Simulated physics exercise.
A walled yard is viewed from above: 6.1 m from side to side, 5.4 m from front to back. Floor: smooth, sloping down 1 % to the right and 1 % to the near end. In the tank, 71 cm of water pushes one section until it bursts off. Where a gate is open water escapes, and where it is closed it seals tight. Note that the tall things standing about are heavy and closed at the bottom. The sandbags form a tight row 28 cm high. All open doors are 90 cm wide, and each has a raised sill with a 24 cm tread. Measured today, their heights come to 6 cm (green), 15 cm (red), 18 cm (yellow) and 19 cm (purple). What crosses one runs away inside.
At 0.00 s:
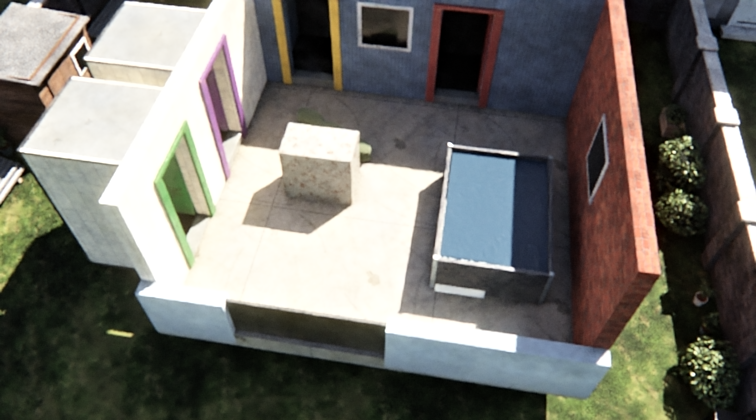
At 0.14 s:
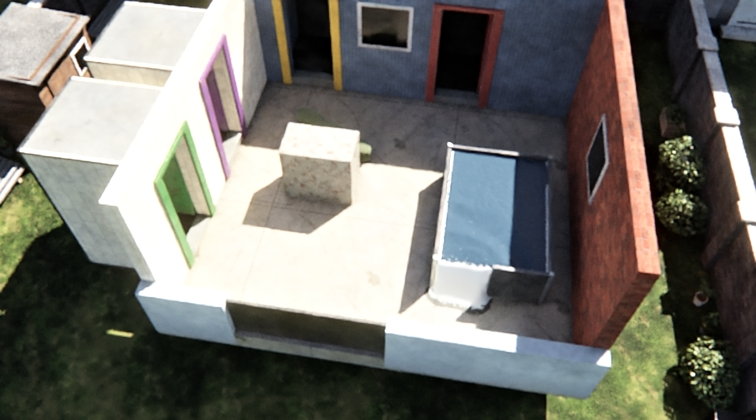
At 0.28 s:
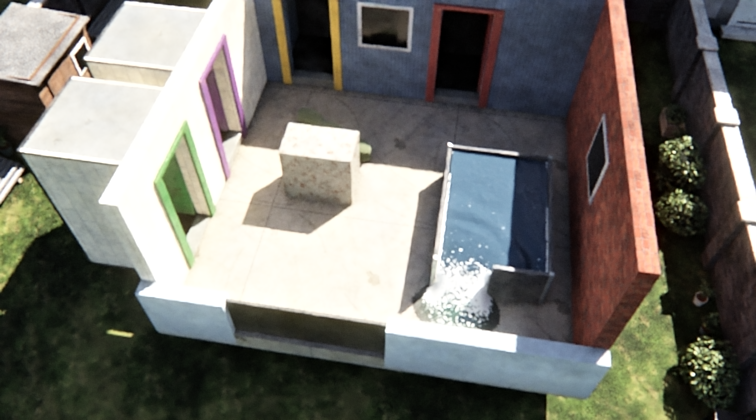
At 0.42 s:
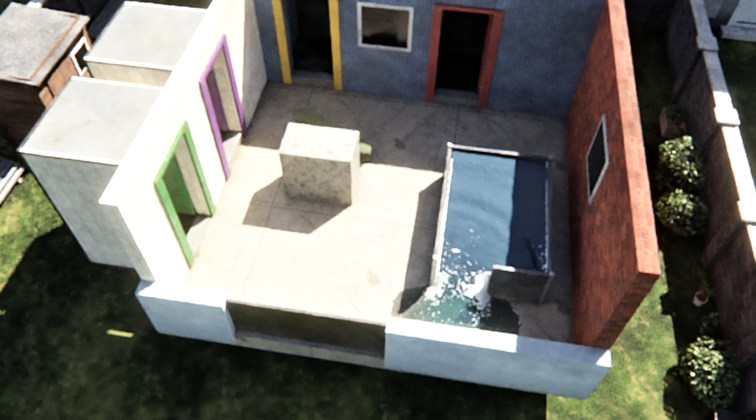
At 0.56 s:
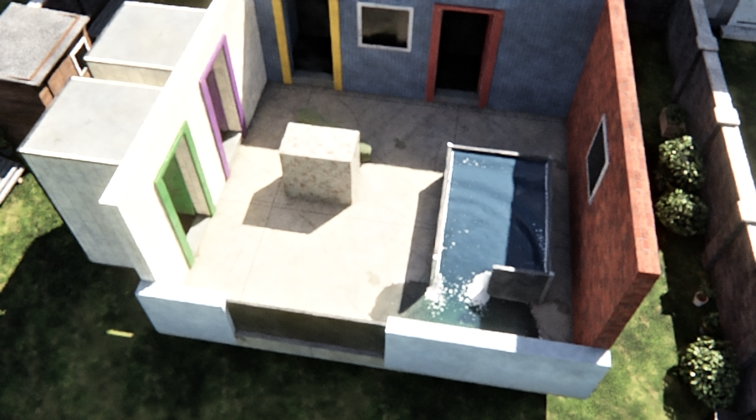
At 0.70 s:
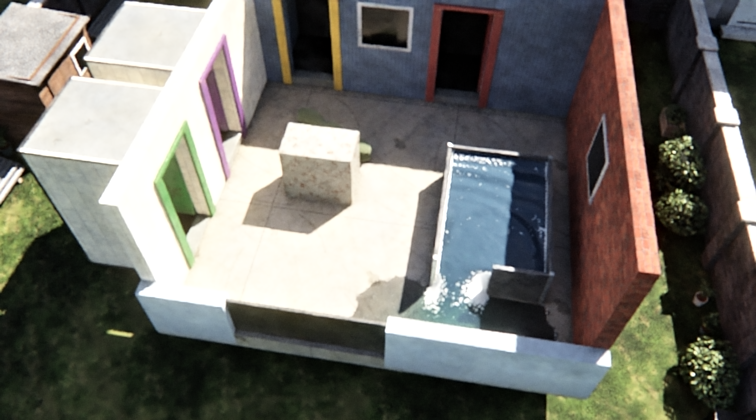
We see a walled yard from above, with coloured doorways, a pale block and a tank of still water; water then pours from the tank's near left end, splashes onto the floor and spreads behind the low front wall.
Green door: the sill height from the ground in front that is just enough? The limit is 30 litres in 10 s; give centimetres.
12.5 cm.
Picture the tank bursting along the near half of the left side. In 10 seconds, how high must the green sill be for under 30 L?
Then the minimum is about 24 cm.
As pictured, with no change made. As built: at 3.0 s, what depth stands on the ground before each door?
Green door 18 cm, red door 0 cm, yellow door 0 cm, purple door 1 cm.
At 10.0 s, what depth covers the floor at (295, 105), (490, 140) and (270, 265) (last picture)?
Roughly 8, then 4, then 8 cm.
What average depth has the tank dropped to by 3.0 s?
Average depth: Approx. 37 cm.
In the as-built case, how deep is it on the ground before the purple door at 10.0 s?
About 6.5 cm.
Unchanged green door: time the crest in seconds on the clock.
About 3.0 seconds.
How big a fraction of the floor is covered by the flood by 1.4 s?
Approximately 15 % of the floor.
After 1.4 s water covers 15 % of the floor, deepest (50 cm) near (453, 354); it has not reached the green door.
After 3.0 s water covers 45 % of the floor, deepest (34 cm) near (564, 372); 18 cm at the green door, 31 litres in over its 6 cm sill.
After 10.0 s water covers 95 % of the floor, deepest (16 cm) near (429, 350); 7 cm at the green door, 151 litres in over its 6 cm sill.
At the green door as built, the water arrived by 2.1 s and peaked near 18 cm at 3.0 s.
Run again over the same 10 s with other heights there, 54 litres in over 10.5 cm, 18 litres over 14 cm. The limit of 30 litres is kept from about 12.5 cm up.
